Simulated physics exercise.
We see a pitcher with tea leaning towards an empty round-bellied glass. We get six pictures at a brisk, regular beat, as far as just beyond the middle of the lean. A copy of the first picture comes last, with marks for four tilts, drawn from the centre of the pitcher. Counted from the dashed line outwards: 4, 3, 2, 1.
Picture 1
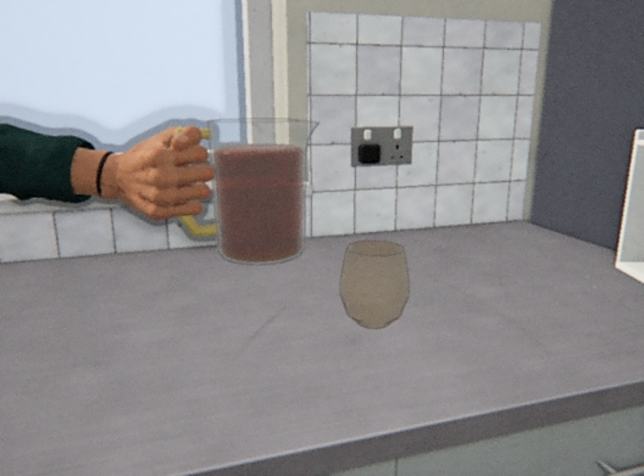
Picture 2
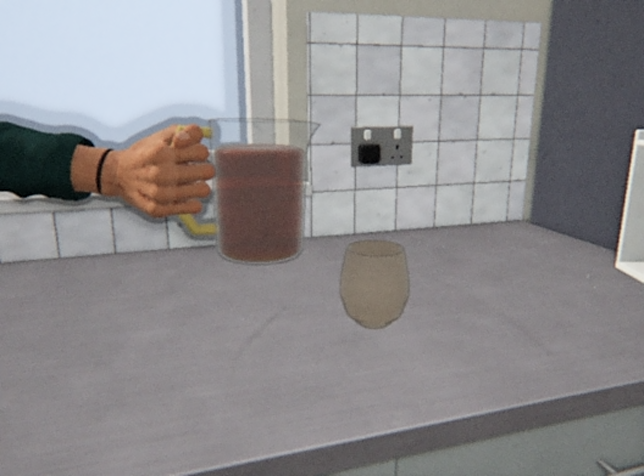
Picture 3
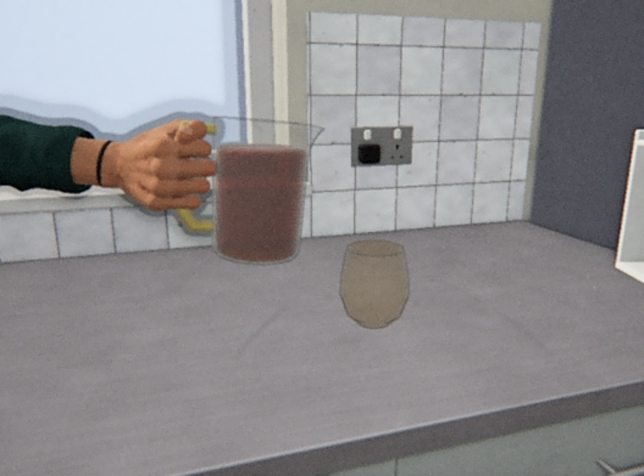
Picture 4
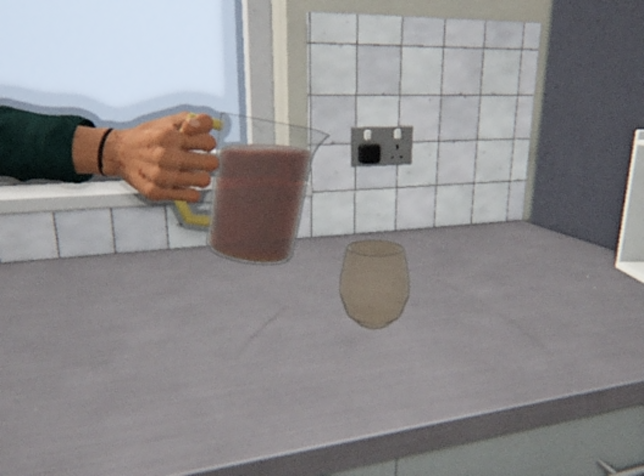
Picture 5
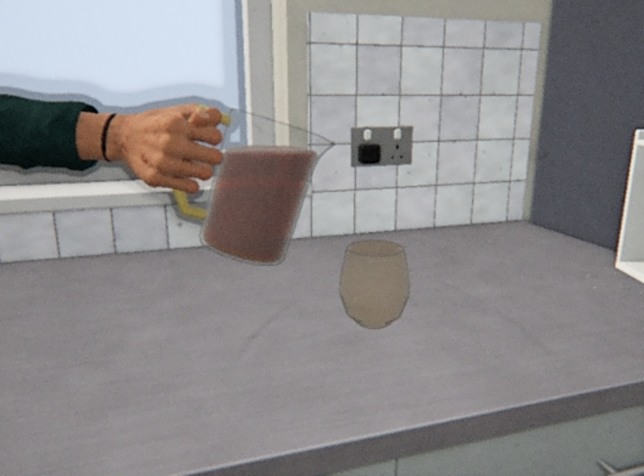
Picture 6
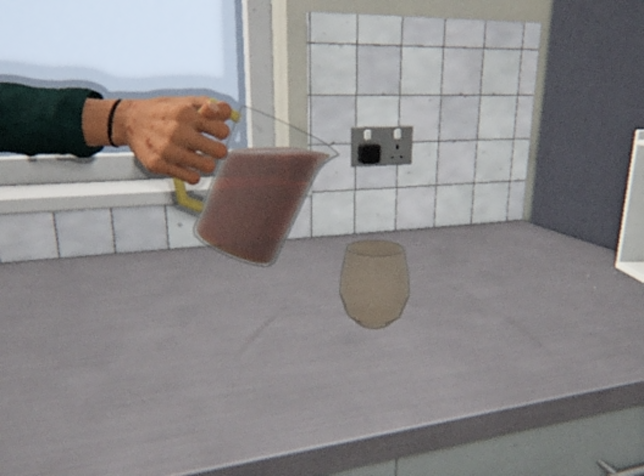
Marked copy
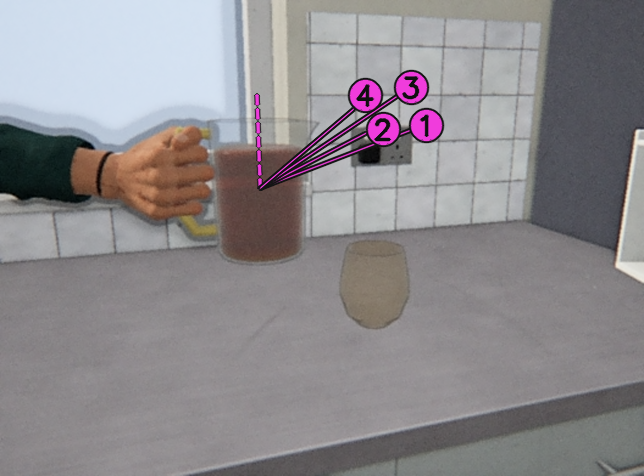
In a kitchen with a grey worktop, white wall tiles, a socket and a window at left, the view is level, slightly from above, and still. A hand in a dark green sleeve holds a clear pitcher of reddish-brown tea by its yellow handle, left of an empty, brownish round-bellied glass. The hand slowly tilts the pitcher rightward, and the tea shifts towards its lip.
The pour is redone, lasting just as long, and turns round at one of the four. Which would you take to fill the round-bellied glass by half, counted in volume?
3 beats the others.
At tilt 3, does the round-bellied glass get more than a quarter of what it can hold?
Yes.
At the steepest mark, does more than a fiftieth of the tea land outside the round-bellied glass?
Yes.
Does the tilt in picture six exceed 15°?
Yes.
On the marked copy, 1 at (410, 130); 2 at (366, 133); 3 at (397, 96); 4 at (353, 109).
With 1, the round-bellied glass ends with about 73 % of what it can hold; 12 % of the tea is spilt.
With 2, the round-bellied glass ends with about 64 % of what it can hold; 5 % of the tea is spilt.
With 3, the round-bellied glass ends with about 48 % of what it can hold; 3 % of the tea is spilt.
With 4, the round-bellied glass ends with about 39 % of what it can hold.
